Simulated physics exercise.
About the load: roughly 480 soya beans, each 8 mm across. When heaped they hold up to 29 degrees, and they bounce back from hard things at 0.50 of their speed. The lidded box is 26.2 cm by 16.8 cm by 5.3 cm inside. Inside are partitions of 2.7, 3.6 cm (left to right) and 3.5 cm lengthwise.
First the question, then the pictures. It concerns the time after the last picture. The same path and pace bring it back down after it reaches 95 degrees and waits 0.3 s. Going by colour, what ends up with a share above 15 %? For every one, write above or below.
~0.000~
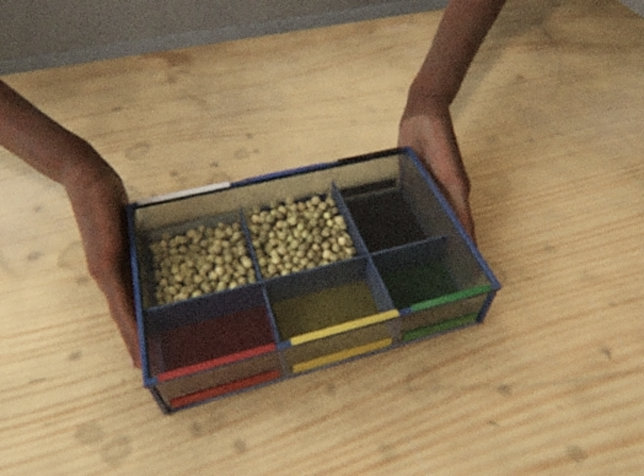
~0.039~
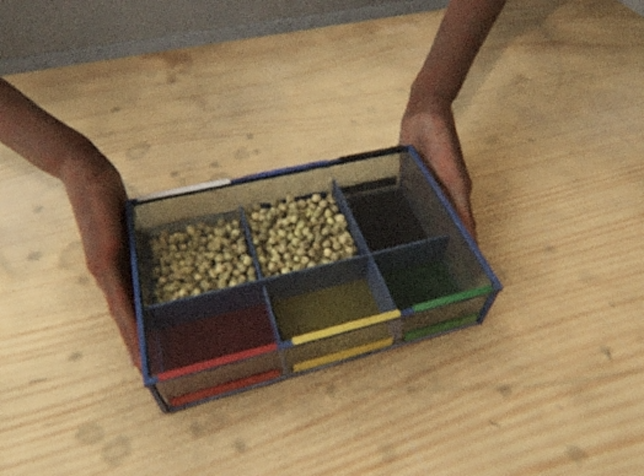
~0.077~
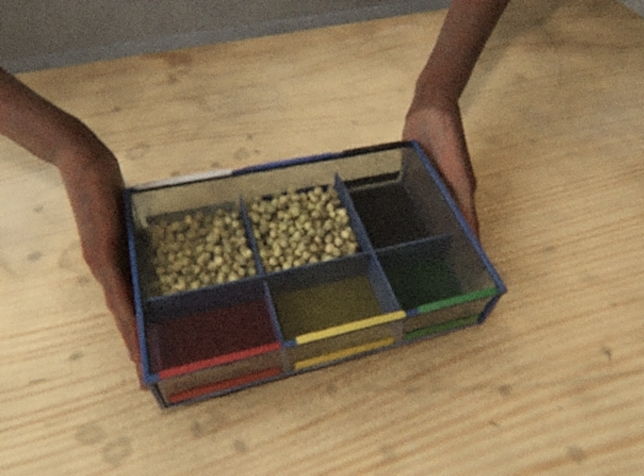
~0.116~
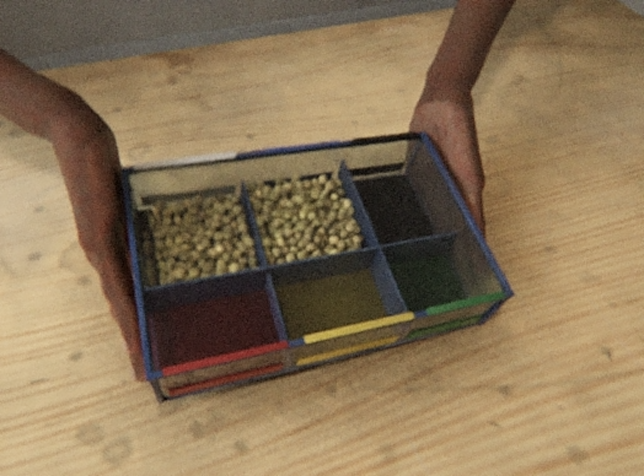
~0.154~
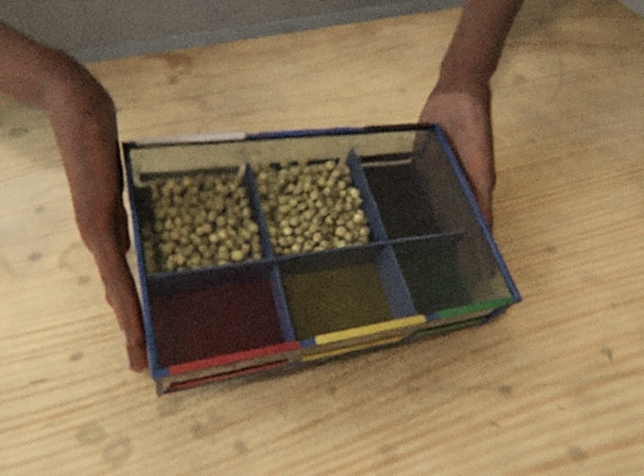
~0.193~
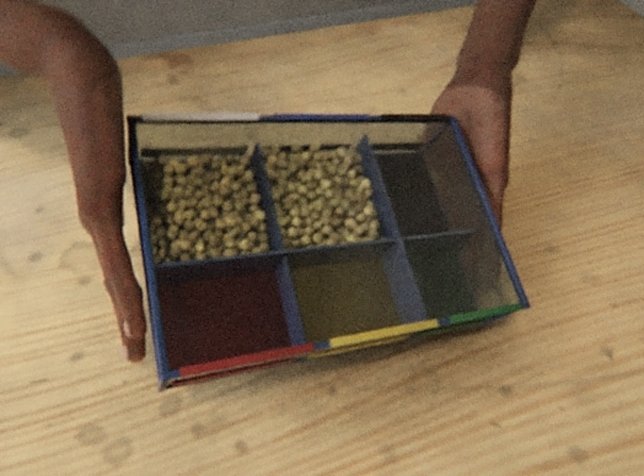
Red below, blue above, green above, yellow above, white below, black below.
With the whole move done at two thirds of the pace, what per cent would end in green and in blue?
The green compartment would end with 20 per cent, the blue one with 50 per cent.
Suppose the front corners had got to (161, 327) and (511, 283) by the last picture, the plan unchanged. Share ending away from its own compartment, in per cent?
Estimate: Around 55 %.
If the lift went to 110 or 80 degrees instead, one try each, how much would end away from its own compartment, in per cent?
Roughly 75 percent for the first try and 35 percent for the second.
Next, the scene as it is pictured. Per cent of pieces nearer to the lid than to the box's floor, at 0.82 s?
About 60 %.
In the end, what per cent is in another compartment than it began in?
50 per cent, roughly.
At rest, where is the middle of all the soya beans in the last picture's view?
When it all comes to rest, the middle is near (338, 276).
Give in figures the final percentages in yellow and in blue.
The yellow one gets 25 per cent and the blue one 50 per cent.
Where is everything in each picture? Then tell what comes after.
Box tilt 0 degrees, front corners at (150, 381) and (494, 286); blue 65 %, white 35 %, in the first frame.
Box tilt 1 degrees, front corners at (150, 380) and (496, 287), in the second frame.
Box tilt 4 degrees, front corners at (150, 377) and (500, 289), lowest corner right front, in the third frame.
Box tilt 10 degrees, front corners at (153, 374) and (507, 293), lowest corner right front, in the fourth frame.
Box tilt 17 degrees, front corners at (159, 372) and (515, 298), lowest corner right front, in the fifth frame.
Box tilt 24 degrees, front corners at (168, 372) and (523, 304), lowest corner right front; blue 65 %, white 35 %. The box's pace is about 180 degrees a second, in the sixth frame.
After 0.82 s, tilt 95 degrees; red 5 %, blue 60 %, green 10 %, yellow 15 %, white 10 %.
Then, at 1.24 s, tilt 52 degrees; blue 50 %, green 20 %, yellow 25 %.
After 1.74 s, tilt 0 degrees; blue 50 %, green 20 %, yellow 25 %.
In the end, at 2.2 s, red 0 %, blue 50 %, green 20 %, yellow 25 %, white 0 %, black 0 %.
